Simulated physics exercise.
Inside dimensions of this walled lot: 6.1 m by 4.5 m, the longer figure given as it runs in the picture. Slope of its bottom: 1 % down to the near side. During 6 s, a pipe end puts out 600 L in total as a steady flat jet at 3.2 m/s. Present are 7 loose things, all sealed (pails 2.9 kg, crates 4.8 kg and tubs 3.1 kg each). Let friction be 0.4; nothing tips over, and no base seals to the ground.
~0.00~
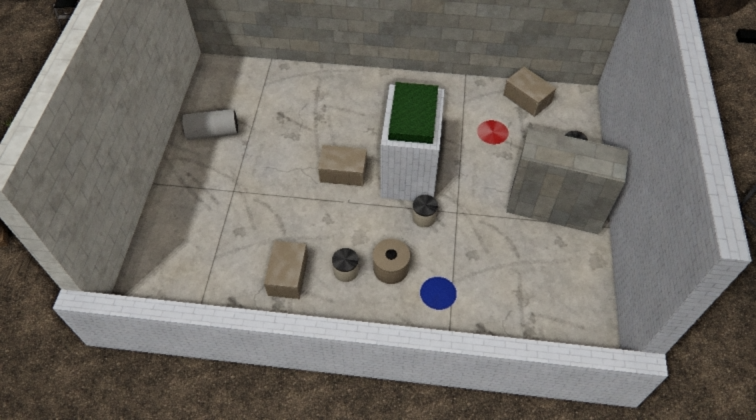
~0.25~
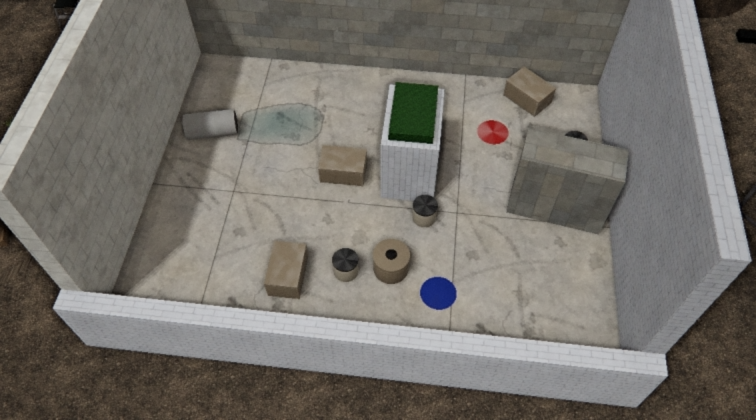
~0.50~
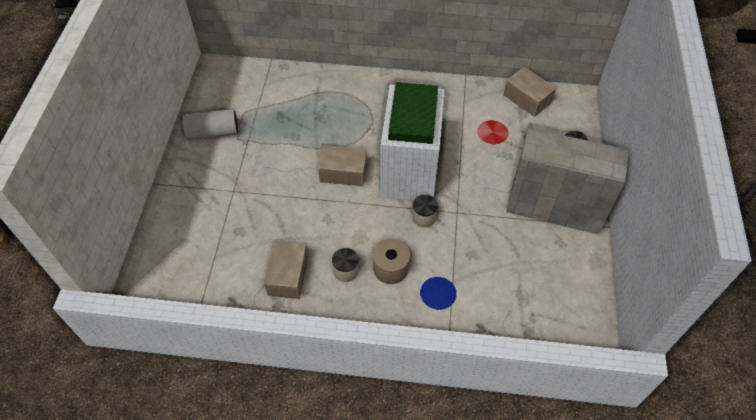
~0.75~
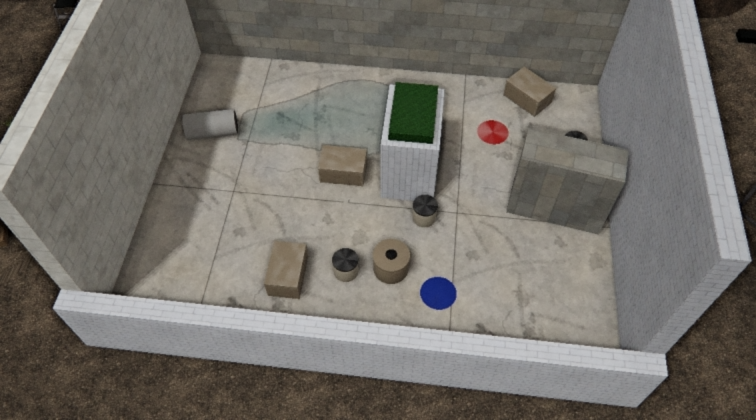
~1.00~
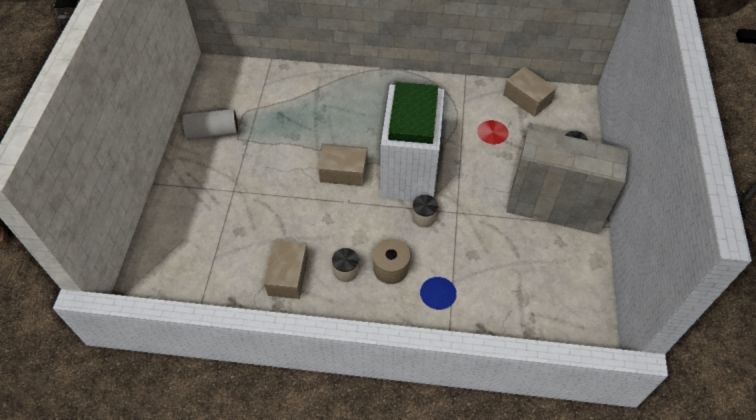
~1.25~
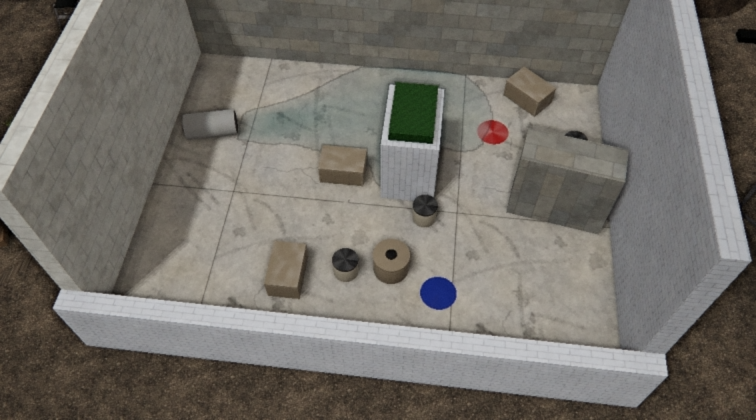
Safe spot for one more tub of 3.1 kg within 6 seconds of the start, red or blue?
The blue one is safe.
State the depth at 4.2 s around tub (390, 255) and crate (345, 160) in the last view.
Depths: Near 1 cm, then near 1 cm.
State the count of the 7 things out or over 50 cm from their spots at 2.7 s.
By my reckoning, 1.
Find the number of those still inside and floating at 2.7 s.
1 at that moment.
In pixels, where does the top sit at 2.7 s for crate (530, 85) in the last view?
Position: Approx. (591, 84).
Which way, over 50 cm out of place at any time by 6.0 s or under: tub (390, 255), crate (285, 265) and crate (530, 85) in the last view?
In sequence: Within the mark / within the mark / beyond the mark.
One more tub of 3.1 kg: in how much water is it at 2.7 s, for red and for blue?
Around 3 cm for the first start, around 0 cm for the second.
After 1.8 s on red it would be 41 cm off in 2 cm of water; on blue it would be 0 cm off in 0 cm of water.
After 2.7 s on red it would be 92 cm off in 3 cm of water; on blue it would be 0 cm off in 0 cm of water.
After 4.2 s on red it would be 103 cm off in 6 cm of water; on blue it would be 0 cm off in 0 cm of water.
After 6.0 s on red it would be 50 cm off in 6 cm of water; on blue it would be 0 cm off in 0 cm of water.
